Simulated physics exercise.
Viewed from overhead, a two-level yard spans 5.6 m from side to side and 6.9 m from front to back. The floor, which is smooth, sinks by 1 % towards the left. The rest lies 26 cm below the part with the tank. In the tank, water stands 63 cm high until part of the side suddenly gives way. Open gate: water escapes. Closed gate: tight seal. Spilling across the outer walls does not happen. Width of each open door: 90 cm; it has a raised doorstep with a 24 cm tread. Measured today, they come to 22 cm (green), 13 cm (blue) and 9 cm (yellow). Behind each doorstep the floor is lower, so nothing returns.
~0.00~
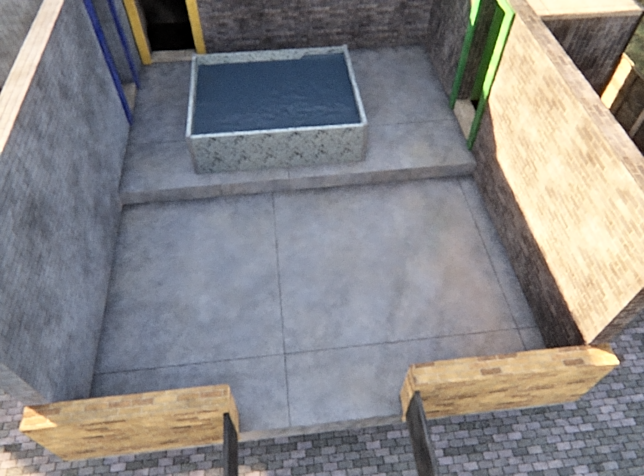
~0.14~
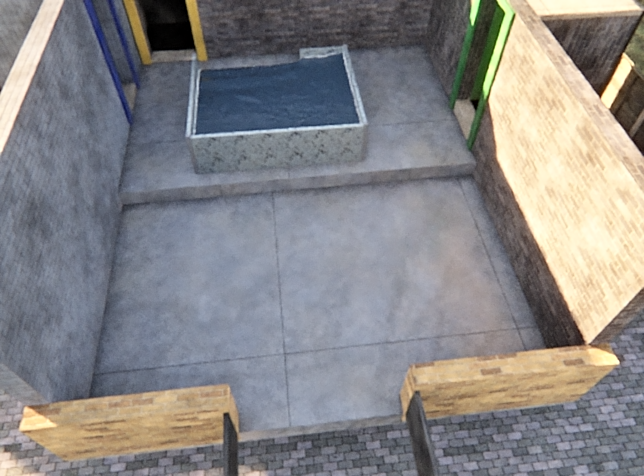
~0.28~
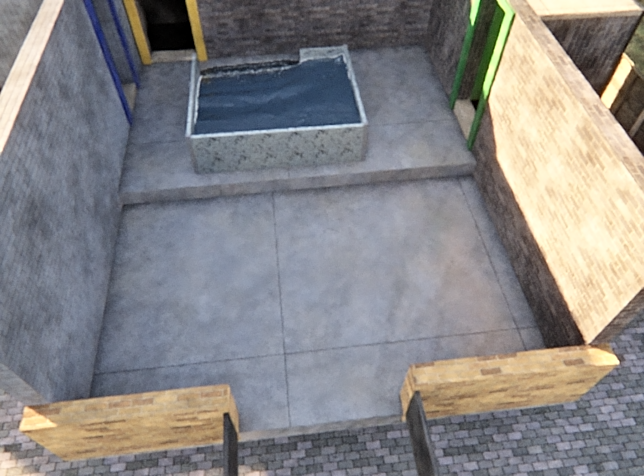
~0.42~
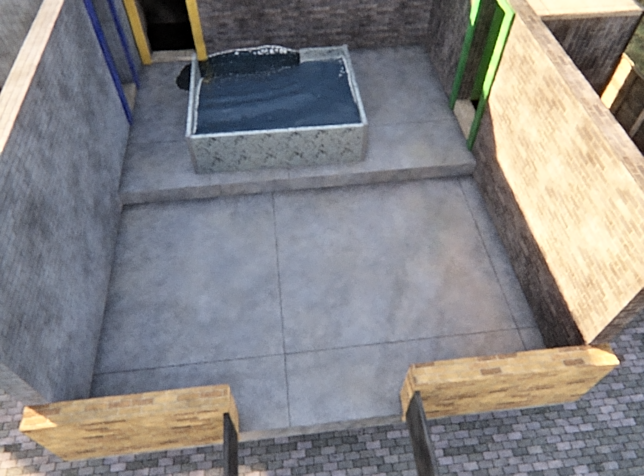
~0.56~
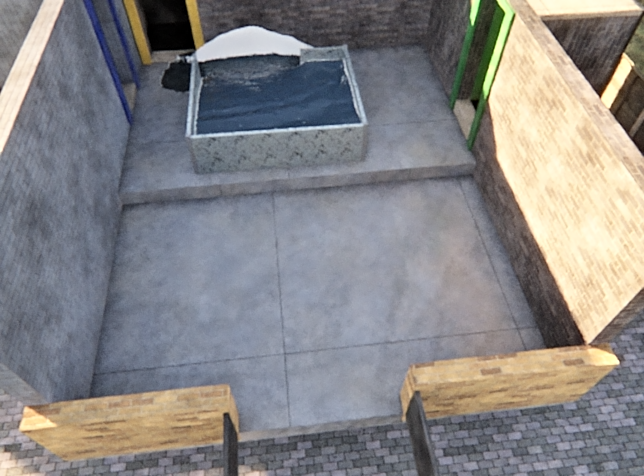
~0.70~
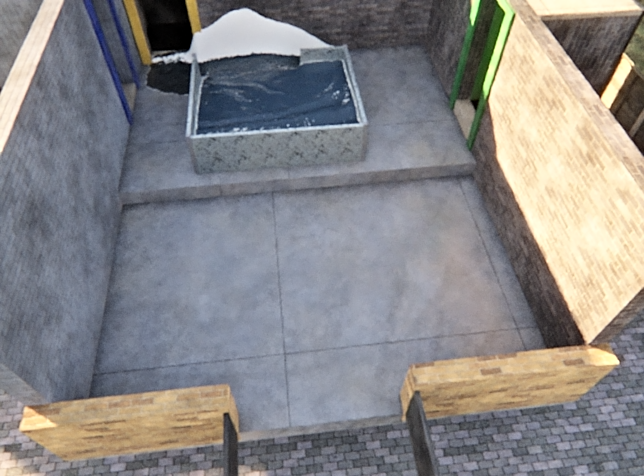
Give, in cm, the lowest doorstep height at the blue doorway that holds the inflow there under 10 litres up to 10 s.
The lowest height is close to 26 cm.
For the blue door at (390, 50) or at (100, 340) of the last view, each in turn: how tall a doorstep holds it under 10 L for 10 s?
You'd want roughly 17 cm there first, then roughly 9.5 cm.
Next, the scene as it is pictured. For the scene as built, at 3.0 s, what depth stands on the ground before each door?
The green door has 10 cm, the blue door 22 cm and the yellow door 29 cm.
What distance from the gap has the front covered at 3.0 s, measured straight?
4.8 metres.
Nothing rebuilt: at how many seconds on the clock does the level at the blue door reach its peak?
Crest at t of about 2.4 s.
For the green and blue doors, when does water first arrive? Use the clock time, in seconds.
The green door at 2.4 s and the blue door at 1.4 s.
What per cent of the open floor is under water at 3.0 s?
About 45 per cent.
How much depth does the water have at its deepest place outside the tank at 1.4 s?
56 cm.
After 1.4 s water covers 15 % of the floor, deepest (56 cm) near (142, 65); 5 cm at the blue door, 0 litres in over its 13 cm doorstep.
After 3.0 s water covers 45 % of the floor, deepest (36 cm) near (152, 64); 22 cm at the blue door, 48 litres in over its 13 cm doorstep.
After 10.0 s water covers 95 % of the floor, deepest (13 cm) near (85, 429); 9 cm at the blue door, 89 litres in over its 13 cm doorstep.
At the blue door as built, the water arrived by 1.4 s and peaked near 24 cm at 2.4 s.
With a doorstep of 22 cm, 20 litres would have come in within the 10 s; with 30 cm, 3 litres. So under 10 litres takes about 26 cm.
